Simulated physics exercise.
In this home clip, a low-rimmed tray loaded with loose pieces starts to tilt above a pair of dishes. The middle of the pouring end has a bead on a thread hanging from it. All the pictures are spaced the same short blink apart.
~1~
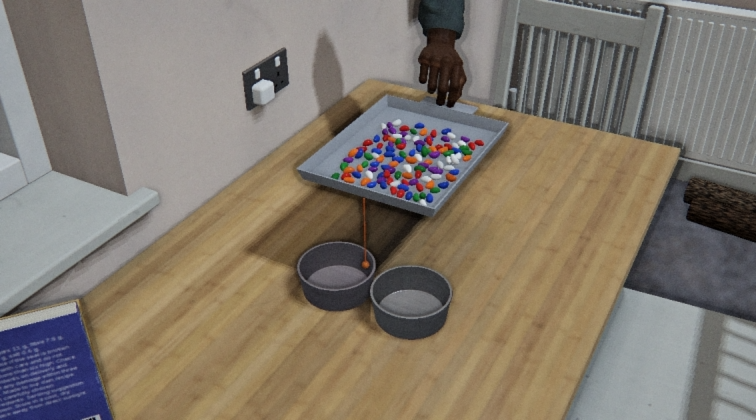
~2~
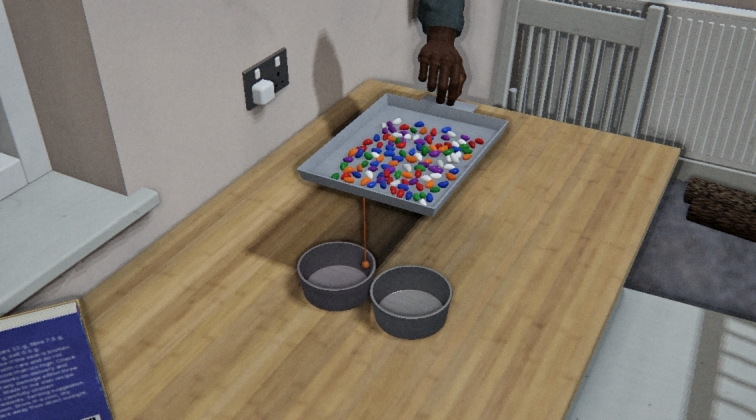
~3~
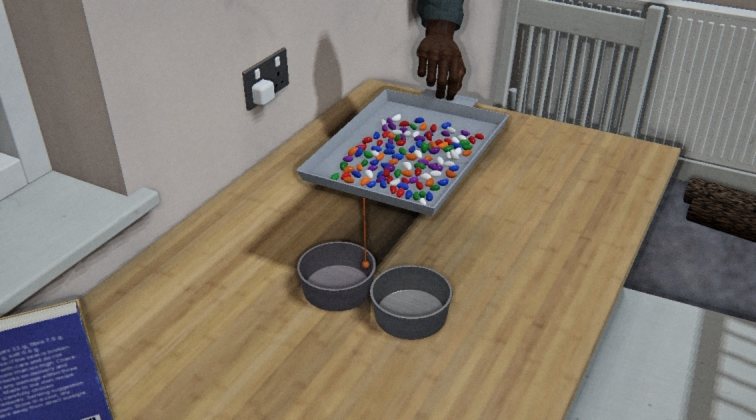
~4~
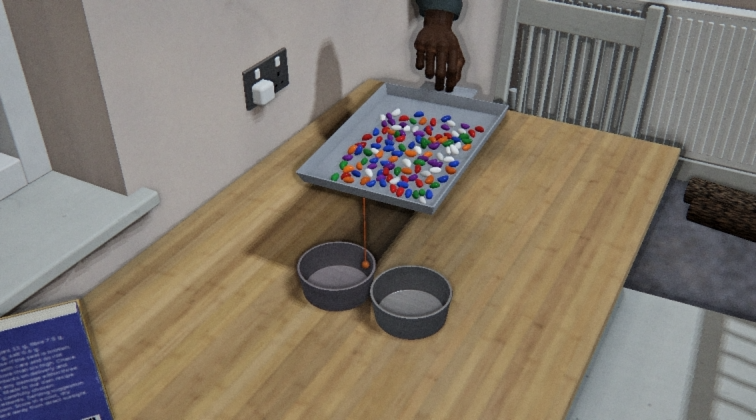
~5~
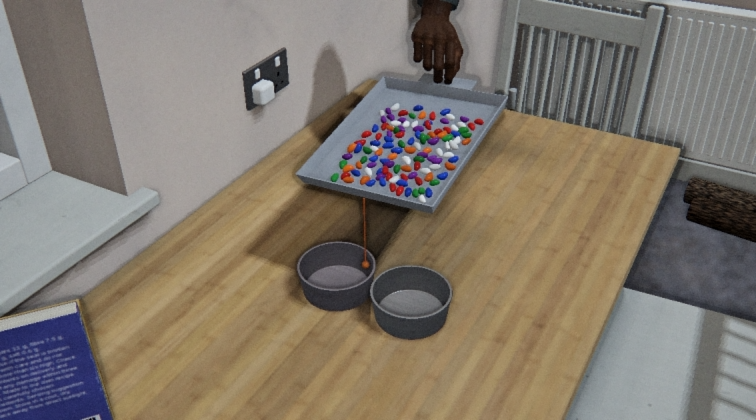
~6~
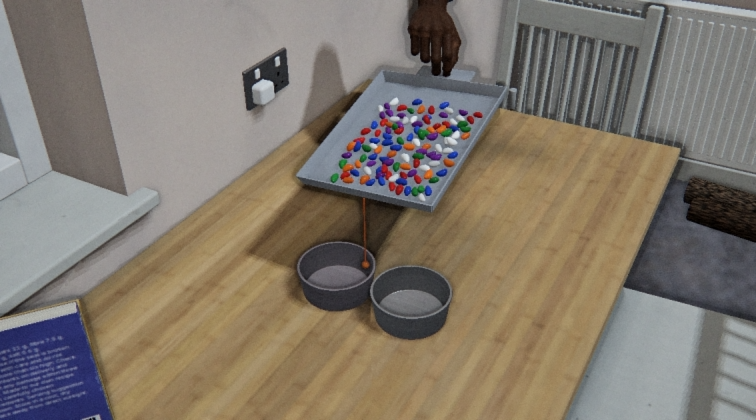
A grey tray of colourful jelly beans slowly tilted above two round dishes on a wooden table as a hand at its far end rose slightly, and the beans shifted a little within it.
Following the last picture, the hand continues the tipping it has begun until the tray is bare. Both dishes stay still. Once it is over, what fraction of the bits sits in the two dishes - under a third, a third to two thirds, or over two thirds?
Most likely the dishes are going to collect a middle share, one to two thirds of the load.
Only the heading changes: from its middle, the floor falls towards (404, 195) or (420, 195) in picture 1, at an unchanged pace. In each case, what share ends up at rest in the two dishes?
Lab note: Try one about 70 %, try two 90 %.
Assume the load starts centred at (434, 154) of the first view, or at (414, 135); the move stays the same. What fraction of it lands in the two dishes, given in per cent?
Close to 50 per cent, followed by close to 60 per cent.
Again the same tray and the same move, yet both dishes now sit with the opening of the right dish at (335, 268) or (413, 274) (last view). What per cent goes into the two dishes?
Roughly 70 % and 20 %.
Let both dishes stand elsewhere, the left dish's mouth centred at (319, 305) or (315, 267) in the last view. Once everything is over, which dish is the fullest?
The first layout gives the one at left, the second layout gives the one at left.
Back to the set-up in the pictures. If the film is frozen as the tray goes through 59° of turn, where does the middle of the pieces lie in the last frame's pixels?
The middle of the pieces sits at roughly (356, 165).
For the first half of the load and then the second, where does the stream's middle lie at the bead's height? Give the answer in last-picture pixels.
(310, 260) for the early half, (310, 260) for the late half.
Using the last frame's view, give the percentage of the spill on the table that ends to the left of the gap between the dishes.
Around 100 %.
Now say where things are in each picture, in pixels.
In the first picture, corners of the pouring end at (302, 168) and (433, 205), level; middle of the load at (412, 161), jelly beans; left dish at (317, 296); right dish at (393, 324); bead on its thread at (366, 265).
In the second picture, corners of the pouring end at (302, 168) and (432, 205), level; middle of the load at (412, 160).
In the third picture, corners of the pouring end at (302, 169) and (432, 205), tipped barely, lowest at the left corner; middle of the load at (411, 157).
In the fourth picture, corners of the pouring end at (302, 171) and (431, 204), tipped a little, lowest at the left corner; middle of the load at (411, 154).
In the fifth picture, corners of the pouring end at (301, 172) and (431, 203), tipped a little, lowest at the left corner; middle of the load at (410, 150).
In the sixth picture, corners of the pouring end at (301, 174) and (430, 202), tipped a little, lowest at the left corner; middle of the load at (410, 147); left dish at (317, 296); right dish at (393, 324).
Soon, tray tipped steeply; nearly all on the tray; a stray few in the air.
A while on, tray tipped right over; about a quarter on the tray; about a quarter in the left dish; about a quarter outside both; about a third in the air.
Towards the end, tray tipped past a quarter turn; about half in the left dish; about half outside both.
Finally, tray tipped past a quarter turn; none in the right dish; about half in the left dish; about half outside both.
